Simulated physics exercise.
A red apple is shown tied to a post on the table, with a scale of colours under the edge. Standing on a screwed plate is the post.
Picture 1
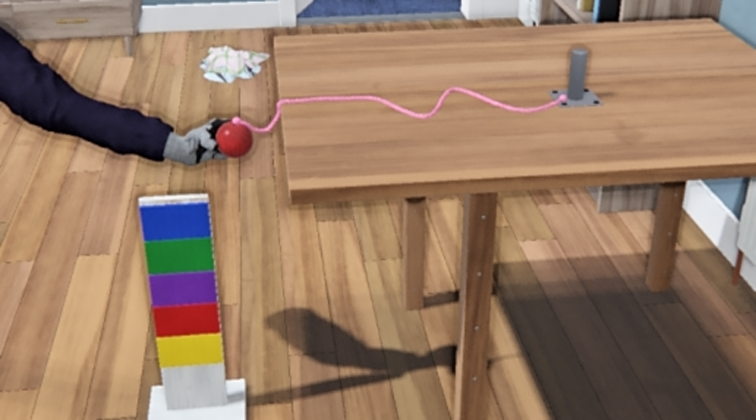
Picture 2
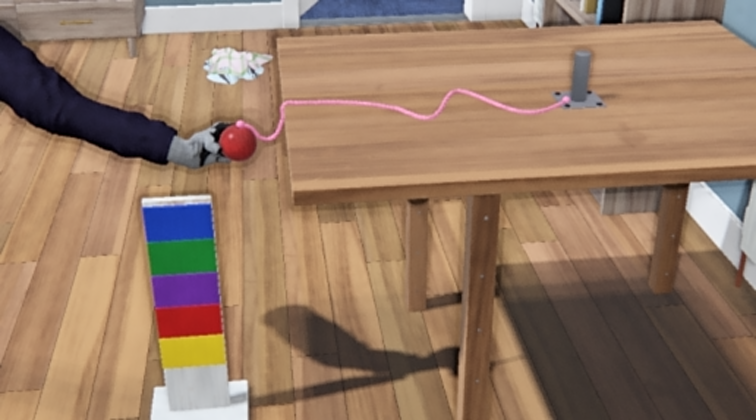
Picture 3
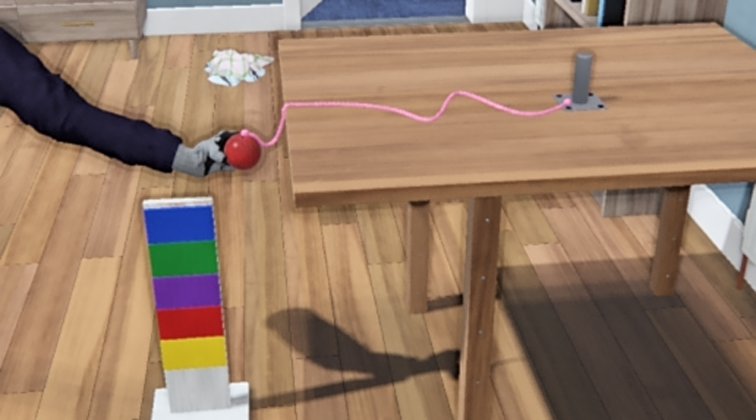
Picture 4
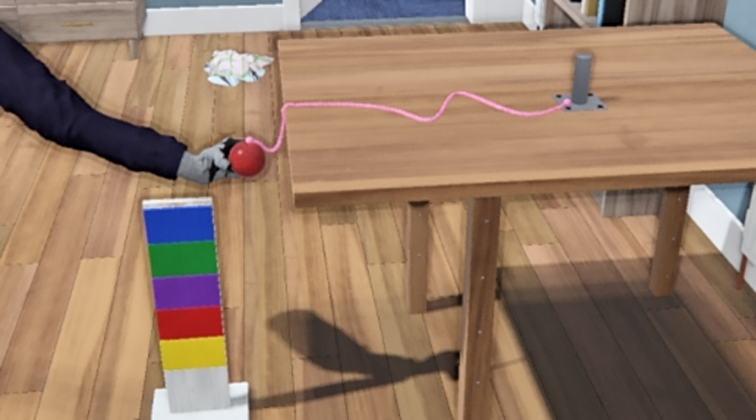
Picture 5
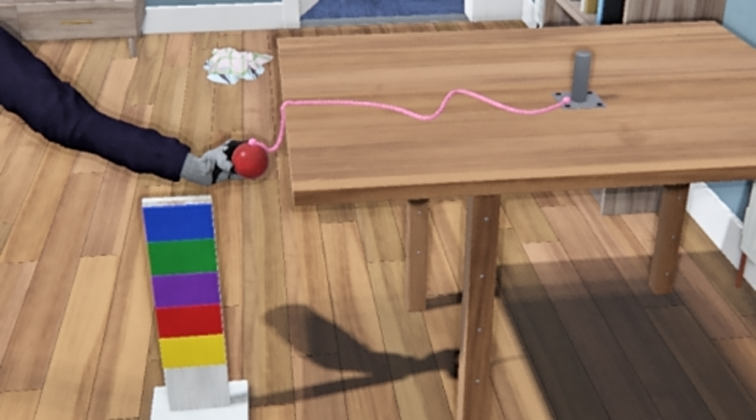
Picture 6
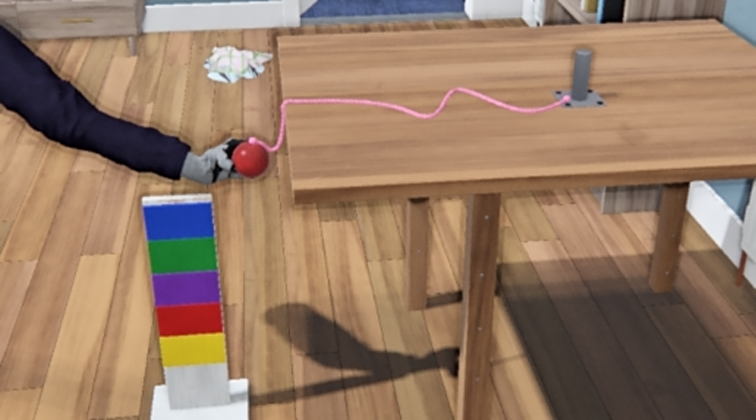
Beside a wooden table, a gloved hand holding a red ball on a pink cord lowers it slightly, moving a little right.
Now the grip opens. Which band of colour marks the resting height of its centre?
The purple band marks it.
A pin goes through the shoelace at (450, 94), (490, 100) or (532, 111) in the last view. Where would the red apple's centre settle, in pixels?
Pixel places, try by try: (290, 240), (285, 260), (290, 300).
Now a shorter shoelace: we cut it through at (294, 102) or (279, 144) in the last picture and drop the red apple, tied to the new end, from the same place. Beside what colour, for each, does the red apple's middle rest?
One after the other: Blue; green.
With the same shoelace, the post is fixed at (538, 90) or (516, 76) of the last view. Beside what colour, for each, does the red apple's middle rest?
It comes out red the first time and red the second time.
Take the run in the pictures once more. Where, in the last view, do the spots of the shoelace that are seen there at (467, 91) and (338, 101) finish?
Around (434, 105), then around (286, 159).
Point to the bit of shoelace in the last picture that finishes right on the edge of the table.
Pixel (381, 104) or thereabouts.
Soon after, apple near (262, 284); level with purple.
After that, apple near (319, 285); level with purple.
And then, apple near (279, 288); level with purple.
In the end, apple near (291, 288); level with purple. The purple one.
